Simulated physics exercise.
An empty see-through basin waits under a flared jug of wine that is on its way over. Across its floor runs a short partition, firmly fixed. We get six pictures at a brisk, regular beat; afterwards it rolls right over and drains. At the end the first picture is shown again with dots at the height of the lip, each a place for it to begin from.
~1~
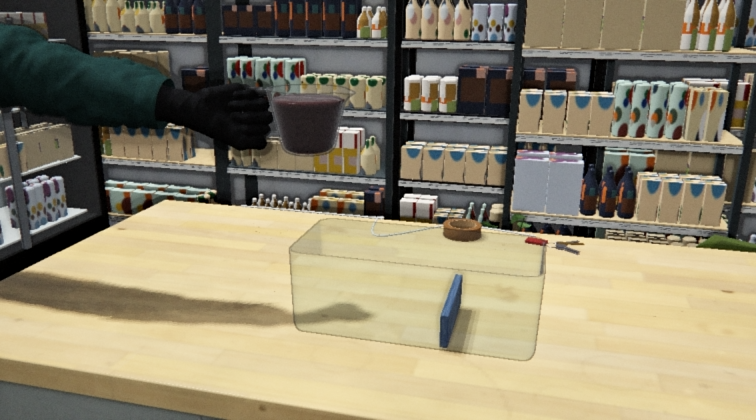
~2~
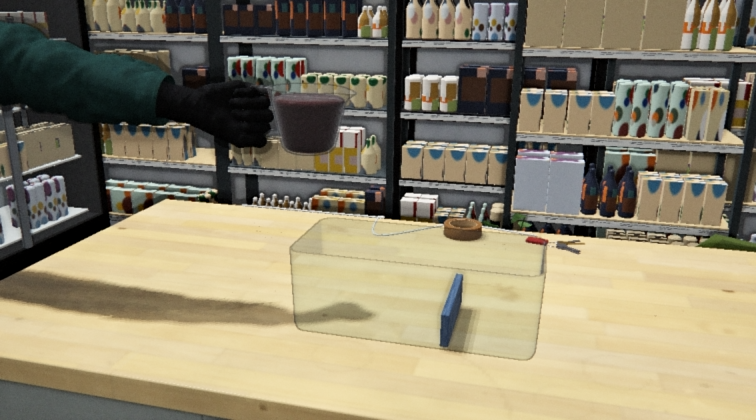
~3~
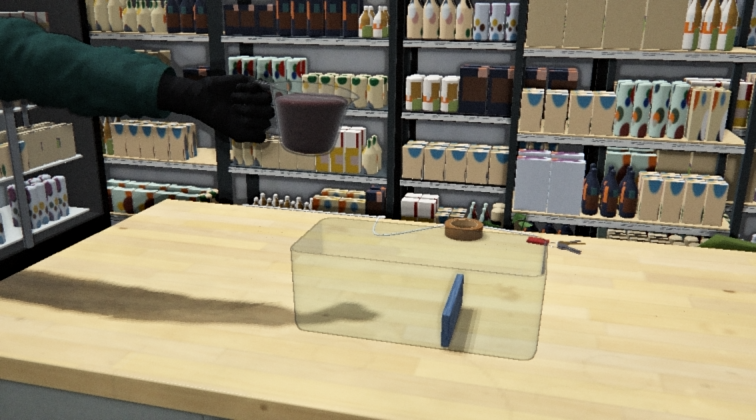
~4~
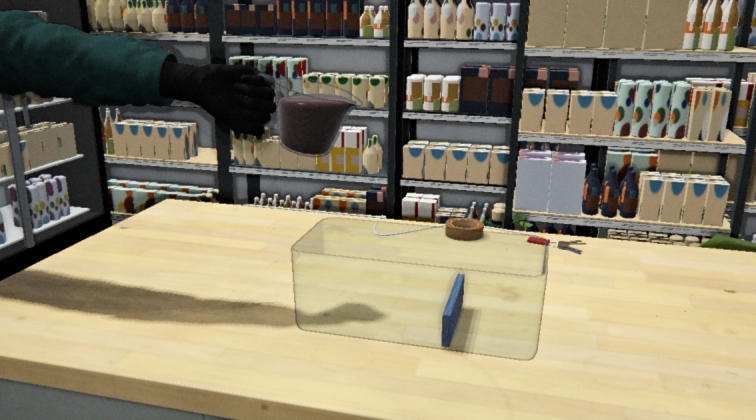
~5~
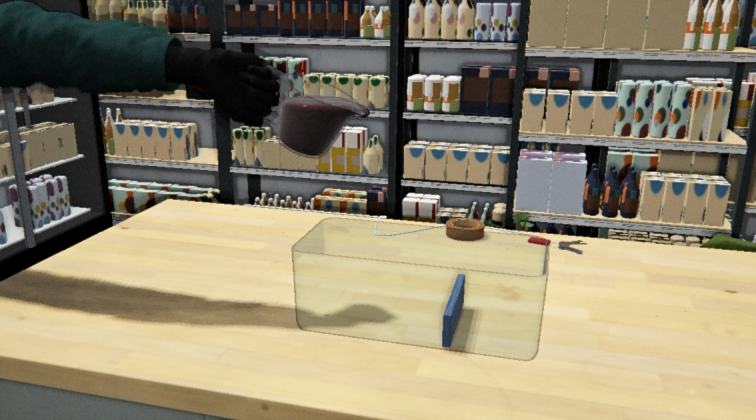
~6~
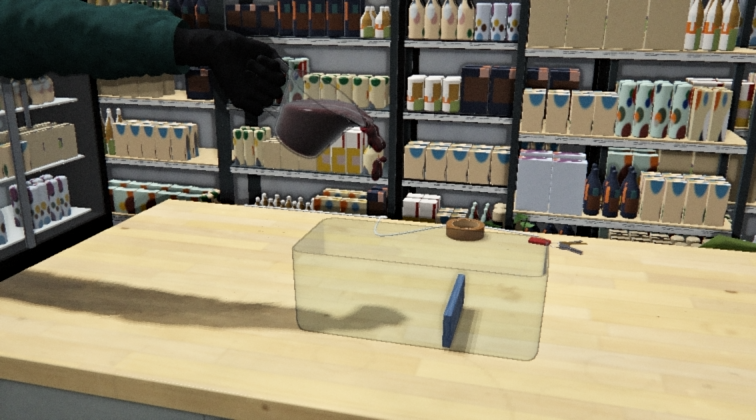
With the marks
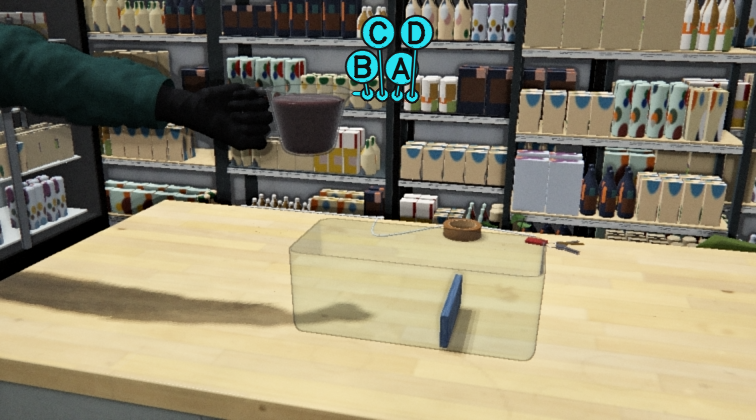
A gloved hand holds a jug above a clear basin, then tilts it rightward, pouring dark liquid.
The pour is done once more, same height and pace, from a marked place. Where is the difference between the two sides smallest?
The best dot is D.
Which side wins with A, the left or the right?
More ends on the left.
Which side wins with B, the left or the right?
The left side.
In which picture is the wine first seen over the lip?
Picture 5.
On the marked copy, A at (397, 95); B at (367, 94); C at (382, 94); D at (412, 96).
With A, about 79 % ends left of the wall and 19 % right of it.
With B, about 93 % ends left of the wall and 4 % right of it; 3 % is lost outside.
With C, about 94 % ends left of the wall and 3 % right of it; 3 % is lost outside.
With D, about 45 % ends left of the wall and 54 % right of it.
